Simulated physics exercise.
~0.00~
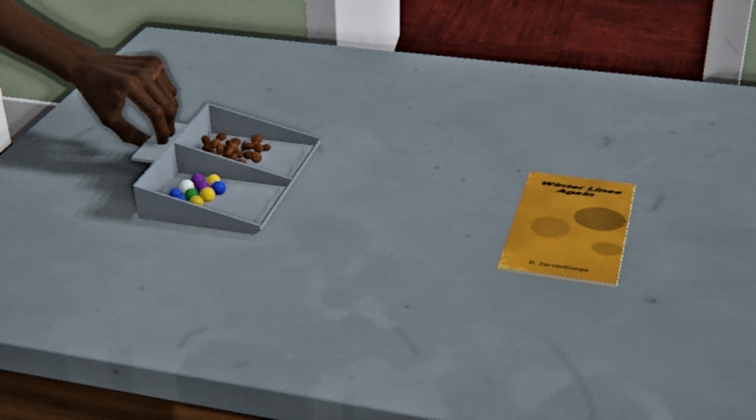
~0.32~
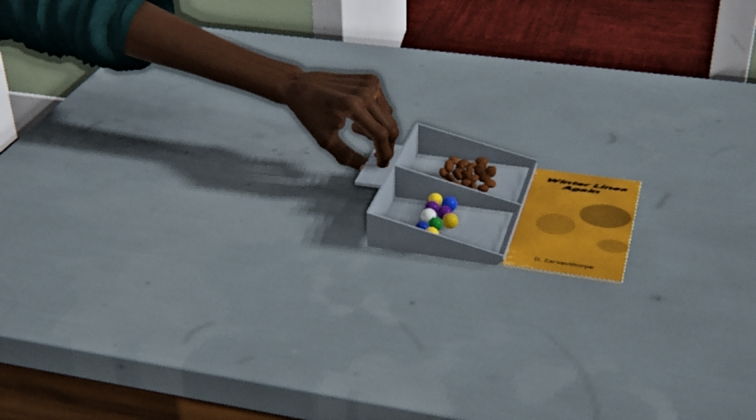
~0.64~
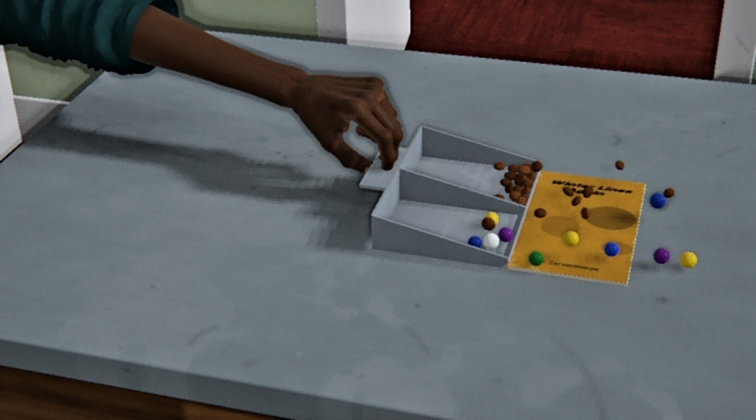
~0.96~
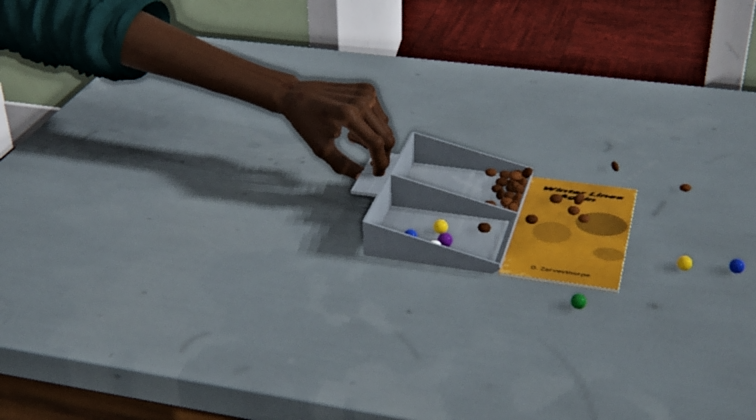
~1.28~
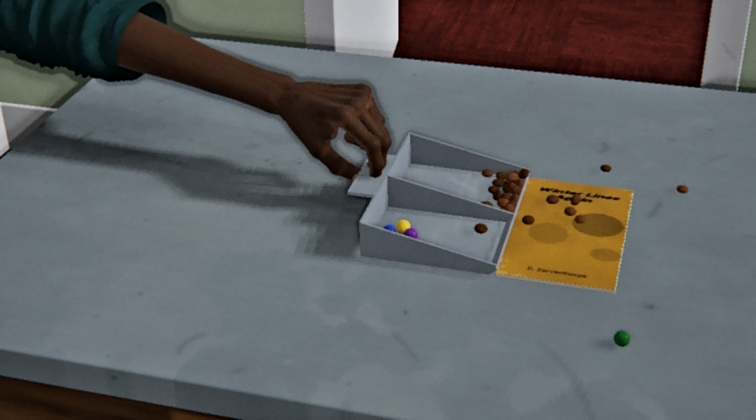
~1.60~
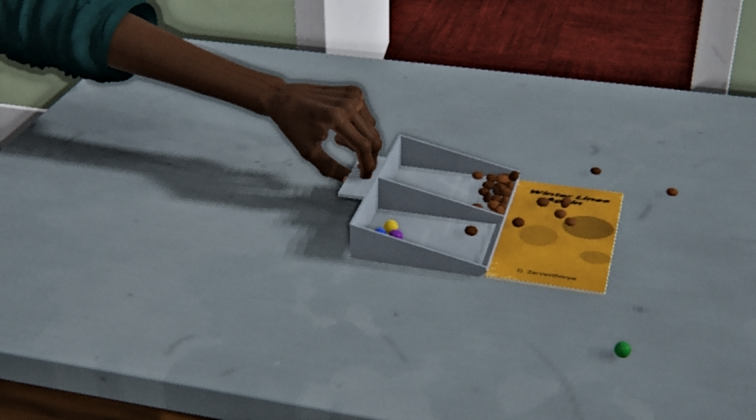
Divided grey tray pushed right by a hand stops against a yellow book, spilling colourful balls and some brown pieces over it.
